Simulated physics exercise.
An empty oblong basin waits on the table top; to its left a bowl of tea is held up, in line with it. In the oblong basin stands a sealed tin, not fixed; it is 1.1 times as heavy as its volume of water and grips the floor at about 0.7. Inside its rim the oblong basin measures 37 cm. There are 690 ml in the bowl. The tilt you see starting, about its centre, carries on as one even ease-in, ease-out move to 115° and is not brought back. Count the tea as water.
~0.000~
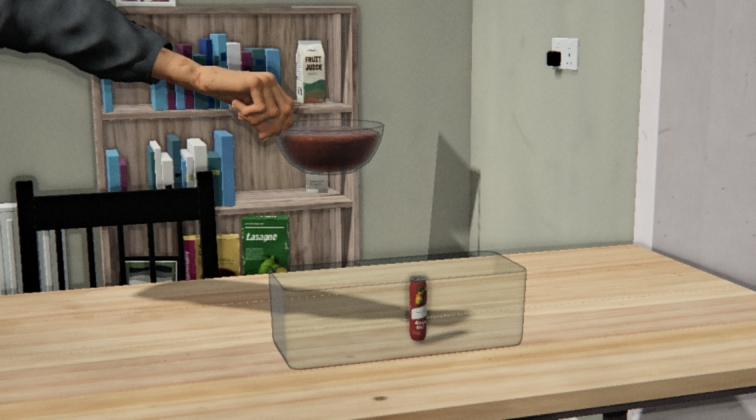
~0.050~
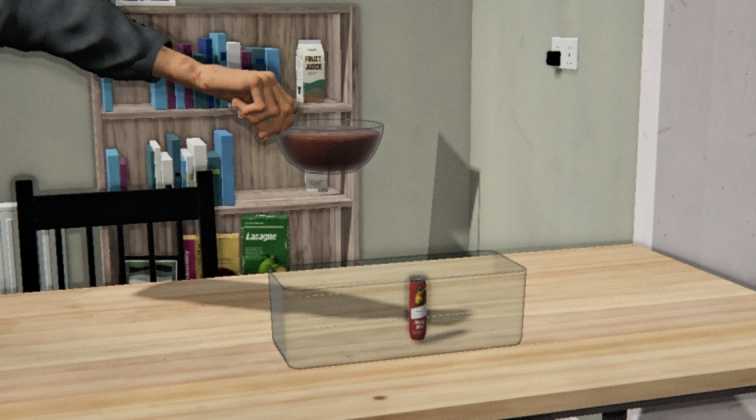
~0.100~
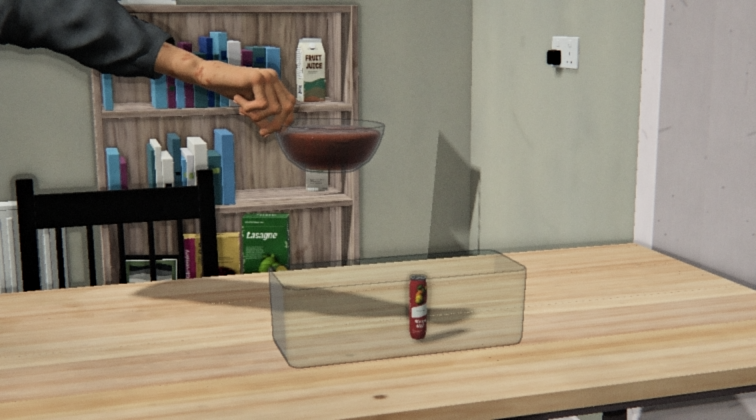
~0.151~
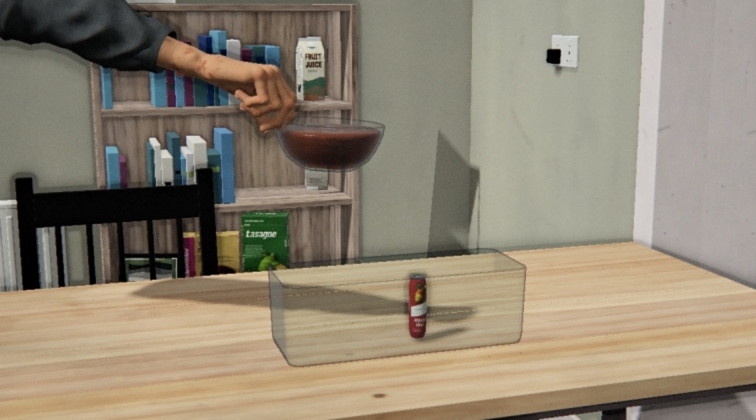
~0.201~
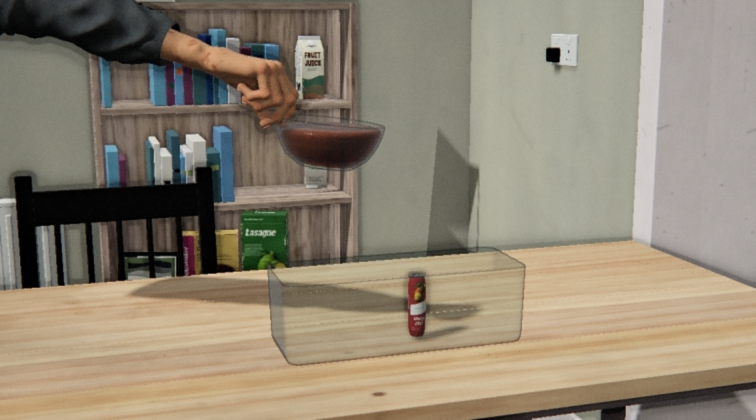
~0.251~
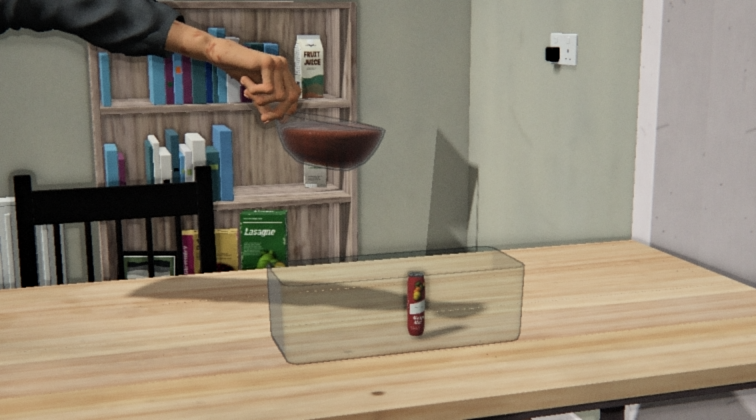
At first, a hand holds a clear bowl of reddish-brown tea level, above and to the left of an empty, see-through oblong basin on a wooden table, where a small red tin also stands. Then the bowl slowly begins to lean slightly to the right, the tea staying inside.
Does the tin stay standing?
It stays up.
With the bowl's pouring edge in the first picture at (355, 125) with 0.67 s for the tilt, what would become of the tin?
Then it topples.
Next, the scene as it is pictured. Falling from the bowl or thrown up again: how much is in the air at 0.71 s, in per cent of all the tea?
Near 44 in a hundred.
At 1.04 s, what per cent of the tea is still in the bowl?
About 0 per cent.
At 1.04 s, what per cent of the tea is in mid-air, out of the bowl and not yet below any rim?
Near 4 in a hundred.
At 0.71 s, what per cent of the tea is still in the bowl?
Some 32 per cent.
By 0.71 s the tilt is 68° and 31 per cent is still to pour; the tin stands where it began.
By 1.04 s the tilt is 106° and 0 per cent is still to pour; the tin stands where it began.
By 1.39 s the tilt is 115° and 0 per cent is still to pour; the tin stands where it began.
By 1.77 s the tilt is 115° and 0 per cent is still to pour; the tin stands where it began.
At rest the tin stands where it began.
